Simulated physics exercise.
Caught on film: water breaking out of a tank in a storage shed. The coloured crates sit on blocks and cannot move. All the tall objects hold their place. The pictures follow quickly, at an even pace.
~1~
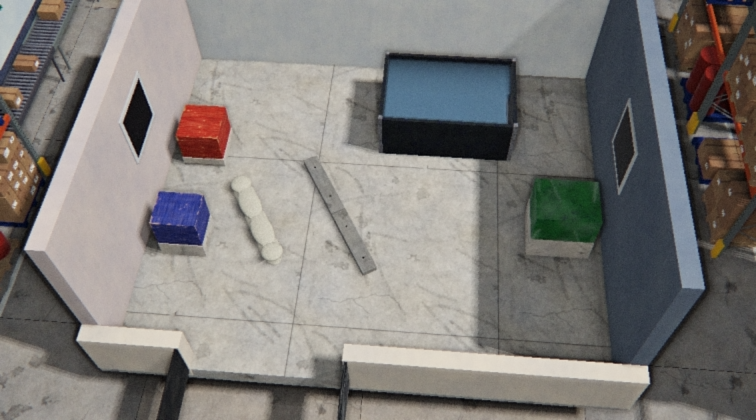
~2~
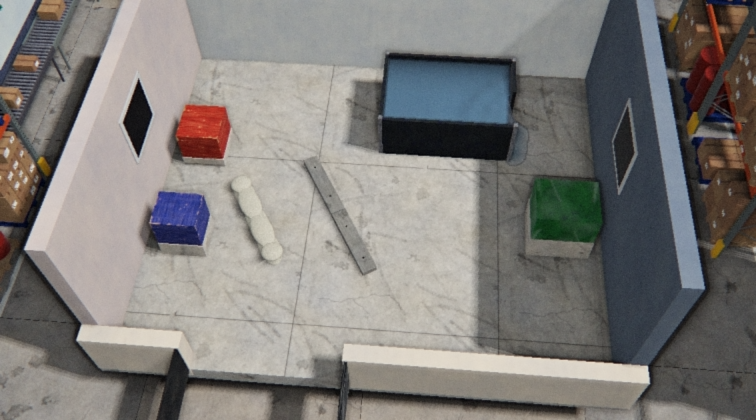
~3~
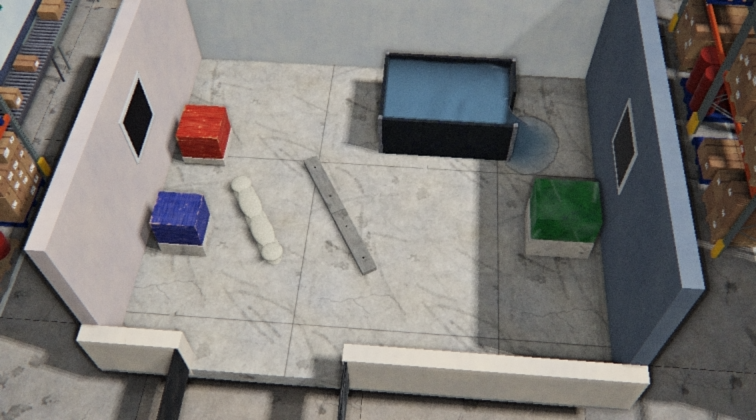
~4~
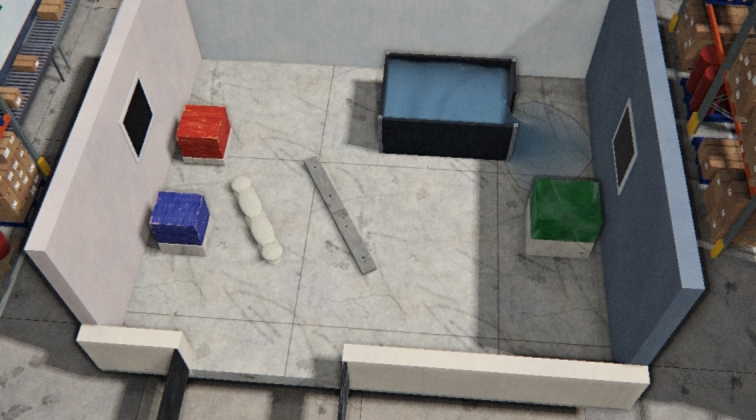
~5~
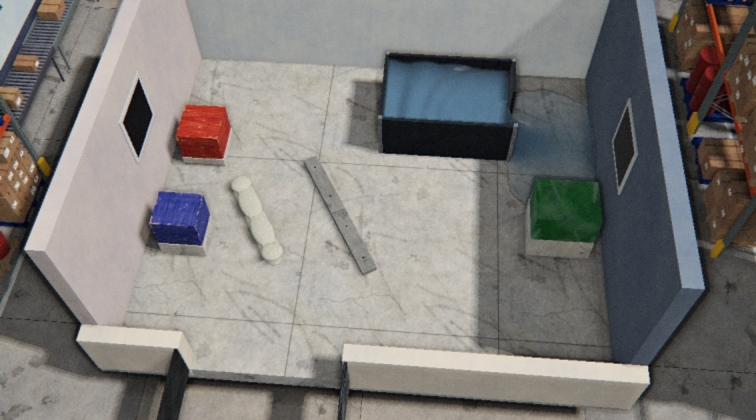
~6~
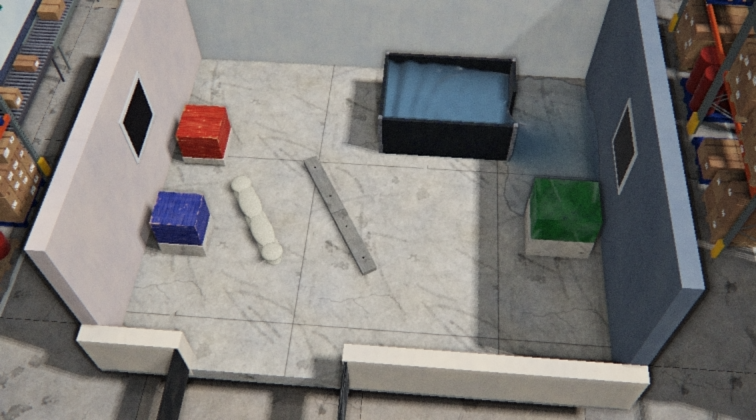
The video shows a walled storage space with red, blue and green blocks and a dark tank of still blue water, which then pours from the tank's right side and spreads across the floor toward the right wall.
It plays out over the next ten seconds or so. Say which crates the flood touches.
In the end: The blue crate escapes dry; the green crate escapes dry; the red crate escapes dry.
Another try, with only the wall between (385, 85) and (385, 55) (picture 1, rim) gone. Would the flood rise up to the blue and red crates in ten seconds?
In short: Blue crate keeps dry; red crate is wetted.
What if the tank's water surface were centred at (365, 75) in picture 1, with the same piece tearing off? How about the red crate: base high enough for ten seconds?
In short: Red crate escapes it.
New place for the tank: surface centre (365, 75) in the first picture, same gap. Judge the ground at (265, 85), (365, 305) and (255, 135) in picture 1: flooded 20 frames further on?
In turn: Clear, free of water, not flooded.
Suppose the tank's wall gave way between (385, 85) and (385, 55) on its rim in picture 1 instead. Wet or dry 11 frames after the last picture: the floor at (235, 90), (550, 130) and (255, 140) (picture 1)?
In turn: Flooded, dry, under water.
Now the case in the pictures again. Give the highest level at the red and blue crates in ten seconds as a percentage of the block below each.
In turn 60 and 20 per cent.
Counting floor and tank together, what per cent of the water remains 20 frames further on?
Close to 100 %.
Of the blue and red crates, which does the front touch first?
That is the crate marked red.
A moment on, water covers 10 % of the floor; the blue crate not reached, the green crate water round its plinth, the red crate not reached.
Next, water covers 20 % of the floor; the blue crate not reached, the green crate water round its plinth, the red crate not reached.
Then, water covers 45 % of the floor; the blue crate not reached, the green crate water round its plinth, the red crate not reached.
Later, water covers 75 % of the floor; the blue crate water round its plinth, the green crate water round its plinth, the red crate water round its plinth.
In the end, water covers 95 % of the floor; the blue crate stayed above the water, the green crate stayed above the water, the red crate stayed above the water.
